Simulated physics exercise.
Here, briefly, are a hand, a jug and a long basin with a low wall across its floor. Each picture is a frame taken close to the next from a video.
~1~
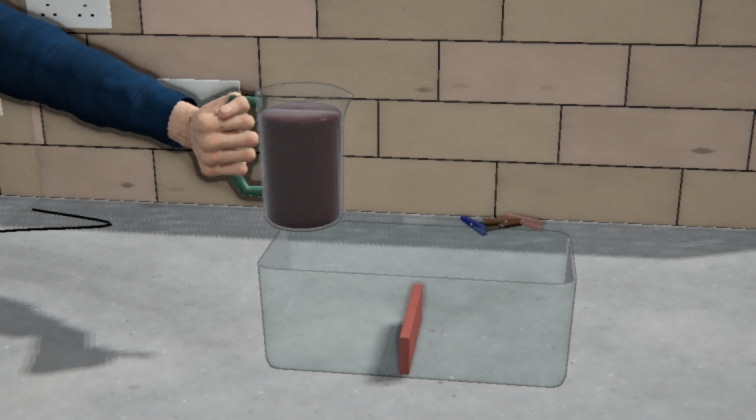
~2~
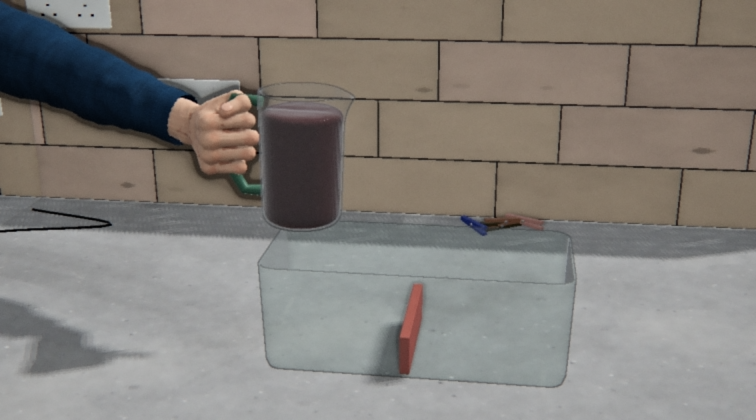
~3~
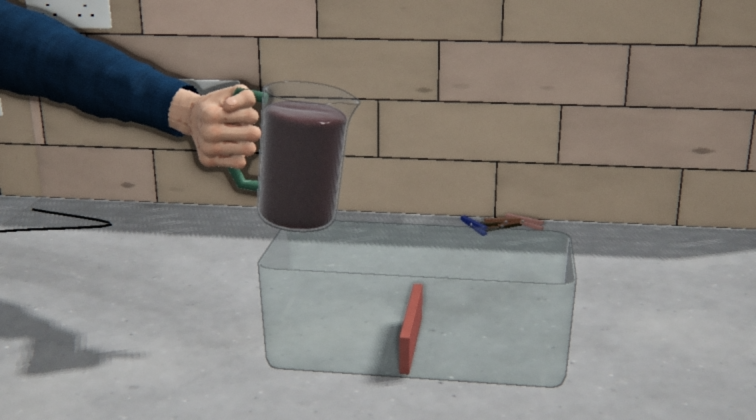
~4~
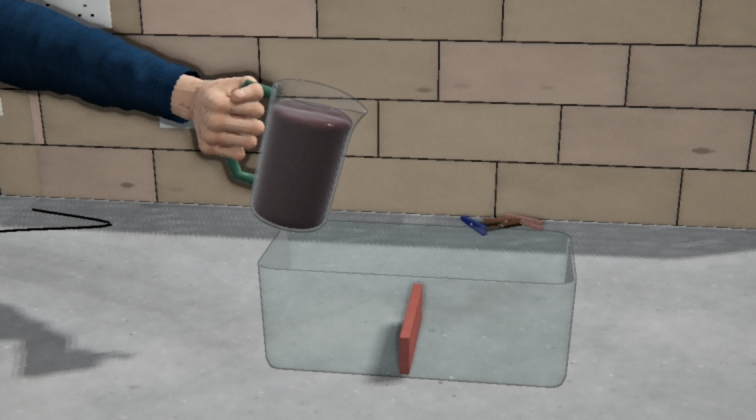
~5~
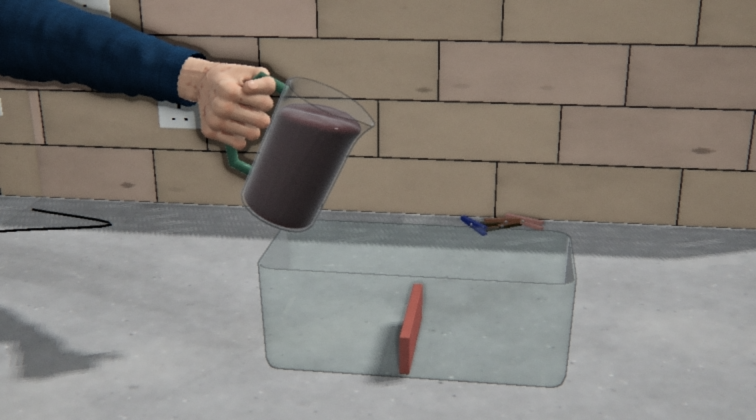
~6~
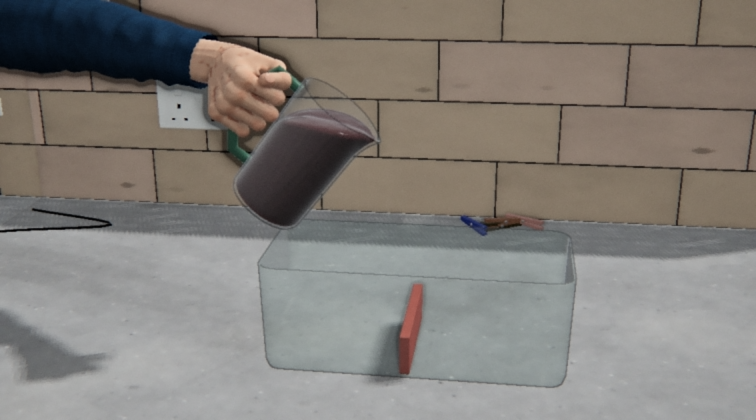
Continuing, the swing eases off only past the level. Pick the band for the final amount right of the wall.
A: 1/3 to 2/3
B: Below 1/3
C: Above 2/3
Above 2/3 (C).
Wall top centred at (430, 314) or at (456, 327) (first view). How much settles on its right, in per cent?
The first position gives around 40 percent, the second around 15 percent.
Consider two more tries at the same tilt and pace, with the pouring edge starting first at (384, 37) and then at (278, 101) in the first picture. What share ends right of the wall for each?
Roughly 90 in a hundred the first time and 10 in a hundred the second.
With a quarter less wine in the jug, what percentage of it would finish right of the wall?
About 70 percent.
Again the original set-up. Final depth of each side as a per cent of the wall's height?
Left 10 %, right 50 %.
A moment on, the tilt is 105° and 62 per cent is still to pour, 3 is left of the wall and 18 right of it.
Next, the tilt is 109° and 22 per cent is still to pour, 17 is left of the wall and 47 right of it.
Then the tilt is 109° and 4 per cent is still to pour, 18 is left of the wall and 73 right of it.
Later the tilt is 109° and 0 per cent is still to pour, 20 is left of the wall and 78 right of it.
At rest 21 per cent lies left of the wall, 78 right of it and 1 outside.
